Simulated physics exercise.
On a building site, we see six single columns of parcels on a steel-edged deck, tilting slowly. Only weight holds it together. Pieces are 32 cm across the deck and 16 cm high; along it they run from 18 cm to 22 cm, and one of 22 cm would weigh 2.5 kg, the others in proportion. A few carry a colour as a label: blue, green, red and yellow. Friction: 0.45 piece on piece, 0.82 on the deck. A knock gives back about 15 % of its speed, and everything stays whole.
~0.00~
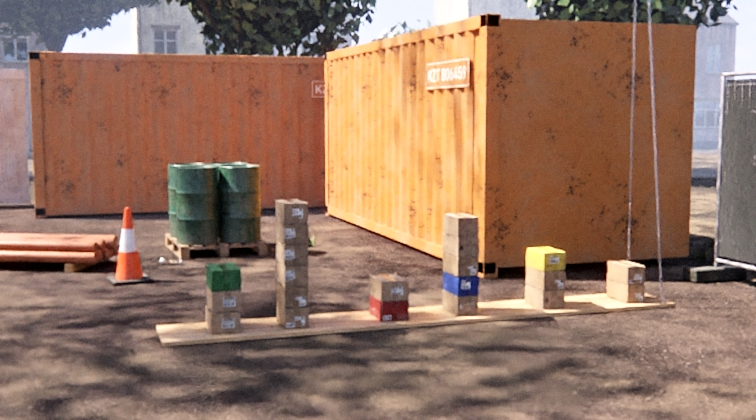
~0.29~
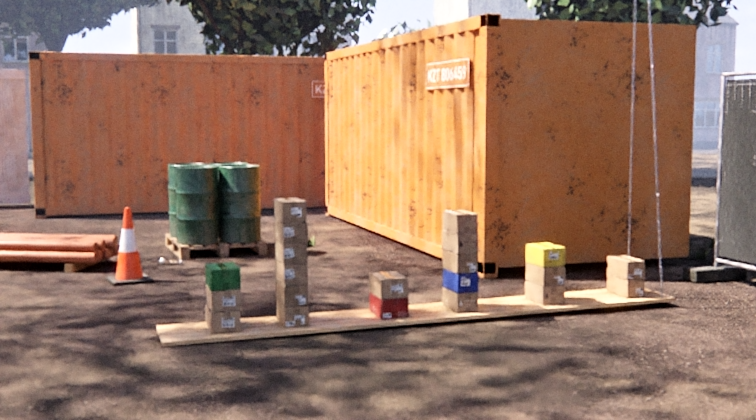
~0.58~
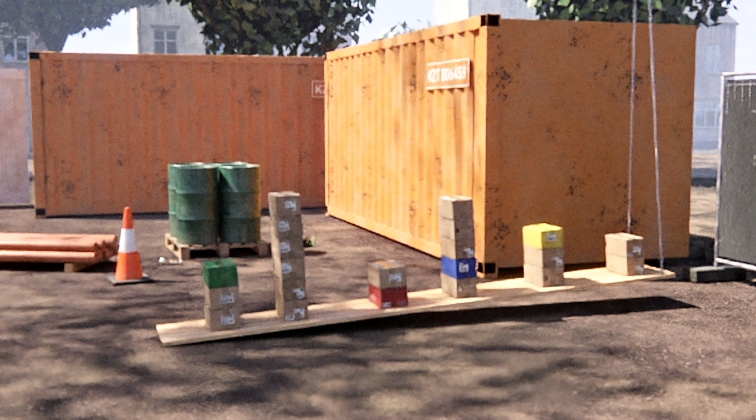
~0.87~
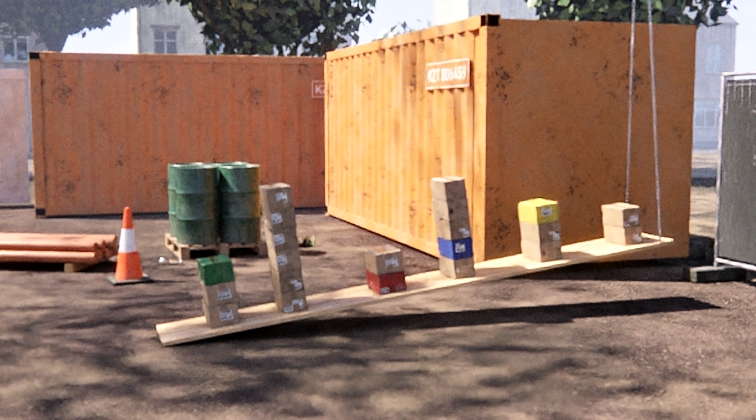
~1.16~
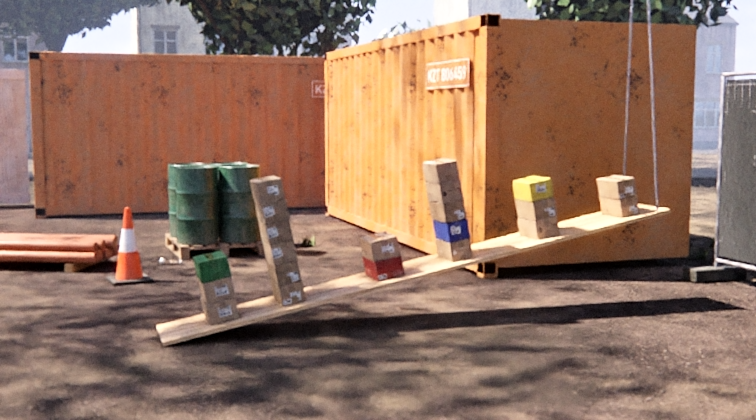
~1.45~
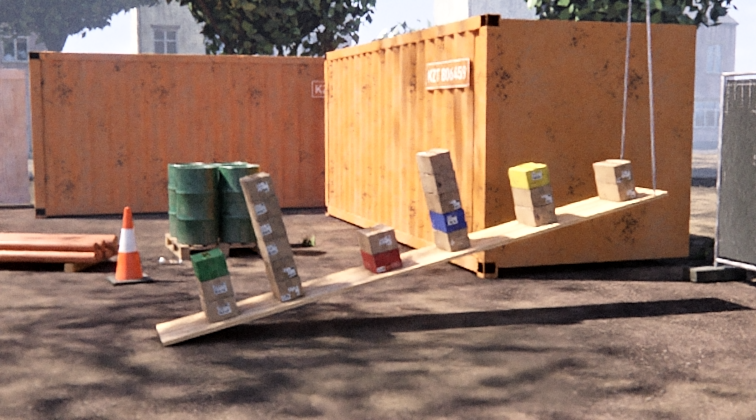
On a building site, a deck carrying six columns of parcels tilts up at its right end.
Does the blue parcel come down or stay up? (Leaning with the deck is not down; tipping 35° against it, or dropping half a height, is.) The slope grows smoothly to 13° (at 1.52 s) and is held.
The blue parcel comes down.
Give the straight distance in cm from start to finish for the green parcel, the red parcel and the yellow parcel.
Green 50, red 40, yellow 70.
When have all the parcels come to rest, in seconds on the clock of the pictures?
At about 4.0 s.
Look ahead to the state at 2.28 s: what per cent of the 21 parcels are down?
At that moment 50 per cent.
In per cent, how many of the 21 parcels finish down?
Near 65 per cent.
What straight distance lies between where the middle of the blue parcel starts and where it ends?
Roughly 52 cm away.
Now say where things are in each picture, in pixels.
In the first picture (places mark the middle of the side facing us; leans and shifts are taken against what carries them), middle of the deck's edge (443, 323) slope 0°; blue parcel (469, 286); green parcel (226, 281); yellow parcel (555, 262); nothing disturbed.
In the second picture, middle of the deck's edge (443, 320) slope 1°; blue parcel (468, 283).
In the third picture, middle of the deck's edge (443, 307) slope 3°; blue parcel (467, 269).
In the fourth picture, middle of the deck's edge (441, 289) slope 7°; blue parcel (463, 249).
In the fifth picture, middle of the deck's edge (439, 272) slope 11°; blue parcel (459, 231).
In the sixth picture, middle of the deck's edge (437, 263) slope 13°; blue parcel (456, 221); green parcel (212, 268); yellow parcel (538, 177); 5 disturbed, none down.
After 1.90 s, slope 13°; none of the 21 parcels down, 11 disturbed; blue parcel leaning 13°.
After 2.28 s, slope 13°; 11 of the 21 parcels down; blue parcel on its side; green parcel leaning 24°.
After 2.88 s, slope 13°; 14 of the 21 parcels down; blue parcel on its side; green parcel on its side.
At rest (4.2 s), slope 13°; 14 of the 21 parcels down; blue parcel on its side; green parcel on its side; yellow parcel unmoved. As the last picture would show them, middles, blue parcel near (412, 247), green parcel near (167, 318).
